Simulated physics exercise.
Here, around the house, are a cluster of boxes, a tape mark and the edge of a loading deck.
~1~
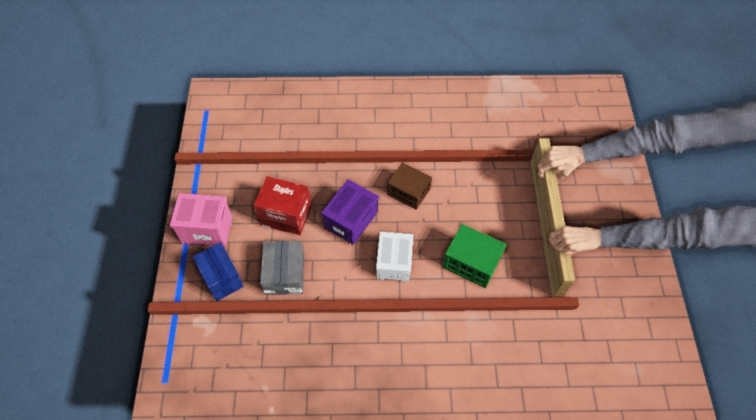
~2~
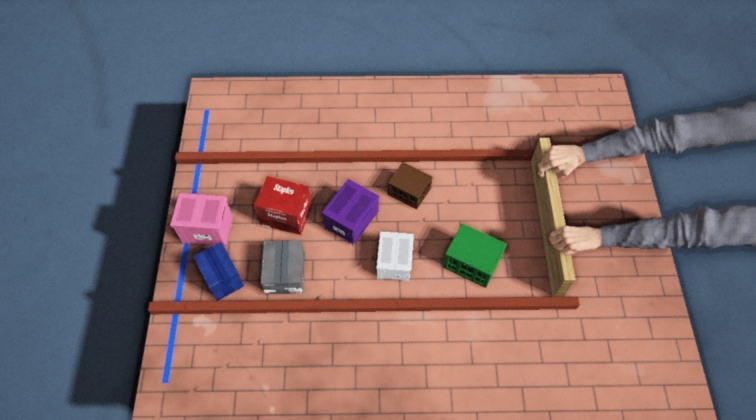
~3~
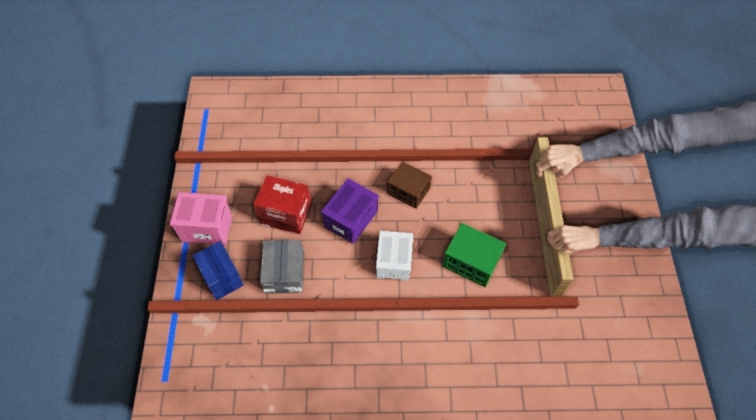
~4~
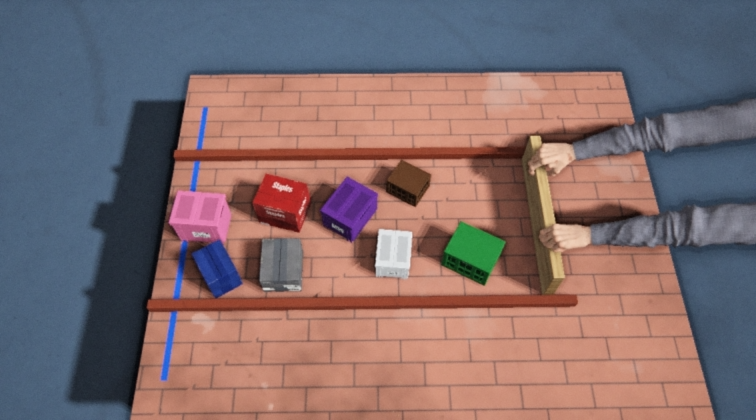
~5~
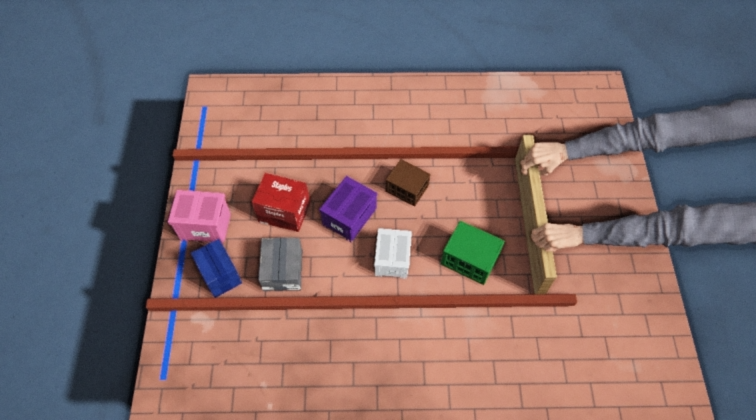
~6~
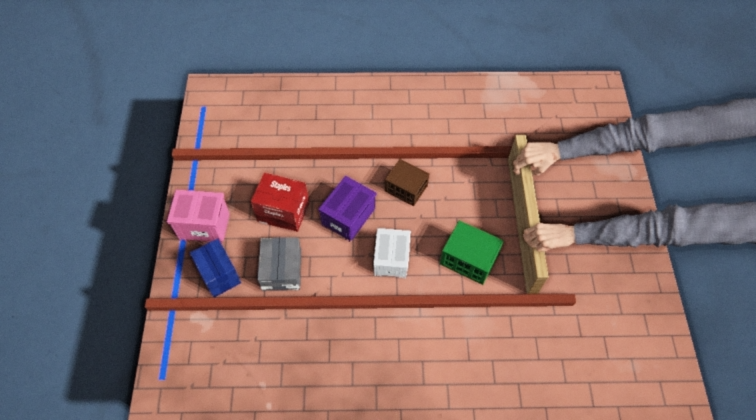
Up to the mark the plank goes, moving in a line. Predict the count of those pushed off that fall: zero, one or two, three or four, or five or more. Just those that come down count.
The count is five or more.
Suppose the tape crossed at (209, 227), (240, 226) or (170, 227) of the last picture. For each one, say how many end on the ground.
Ground tally per try: 5 / 3 / 8.
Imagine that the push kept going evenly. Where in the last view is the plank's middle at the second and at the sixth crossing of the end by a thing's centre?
For the first, roughly (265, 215); for the next, roughly (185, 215).
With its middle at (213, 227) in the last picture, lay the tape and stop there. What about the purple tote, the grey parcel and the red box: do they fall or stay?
Looking at each: The purple tote remains on top, the grey parcel goes off, the red box goes off.
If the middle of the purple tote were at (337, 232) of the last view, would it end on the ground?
In this case the purple tote does not stay.
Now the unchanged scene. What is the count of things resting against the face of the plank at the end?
It's touching 3 at the end.
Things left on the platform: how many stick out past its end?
3 of them.
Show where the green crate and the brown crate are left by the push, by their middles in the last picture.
About (150, 268), and about (171, 187).
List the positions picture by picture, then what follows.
The first frame shows pink tote (203, 221); blue parcel (219, 272); red box (284, 206); plank (550, 216); tape (188, 231).
The second frame shows blue parcel (219, 271); brown crate (410, 186).
The third frame shows red box (284, 205); plank (549, 215).
The fourth frame shows pink tote (202, 218); white tote (394, 254).
The fifth frame shows blue parcel (217, 268); purple tote (349, 209).
The sixth frame shows pink tote (200, 217); blue parcel (216, 268); red box (281, 203); plank (526, 213); tape (185, 227).
A little later, none off yet; pink tote at rest near (200, 217); blue parcel at rest near (216, 268); red box at rest near (281, 203).
Next, none off yet; pink tote at rest near (200, 217); blue parcel shifted a little near (194, 265); red box shifted a little near (271, 204).
Later still, one off so far; pink tote tilted a little near (138, 221); blue parcel fallen near (131, 311); red box shifted well along near (187, 209).
When it is over, the number that fall off is five or more; down, white tote, grey parcel, red box, blue parcel and pink tote.
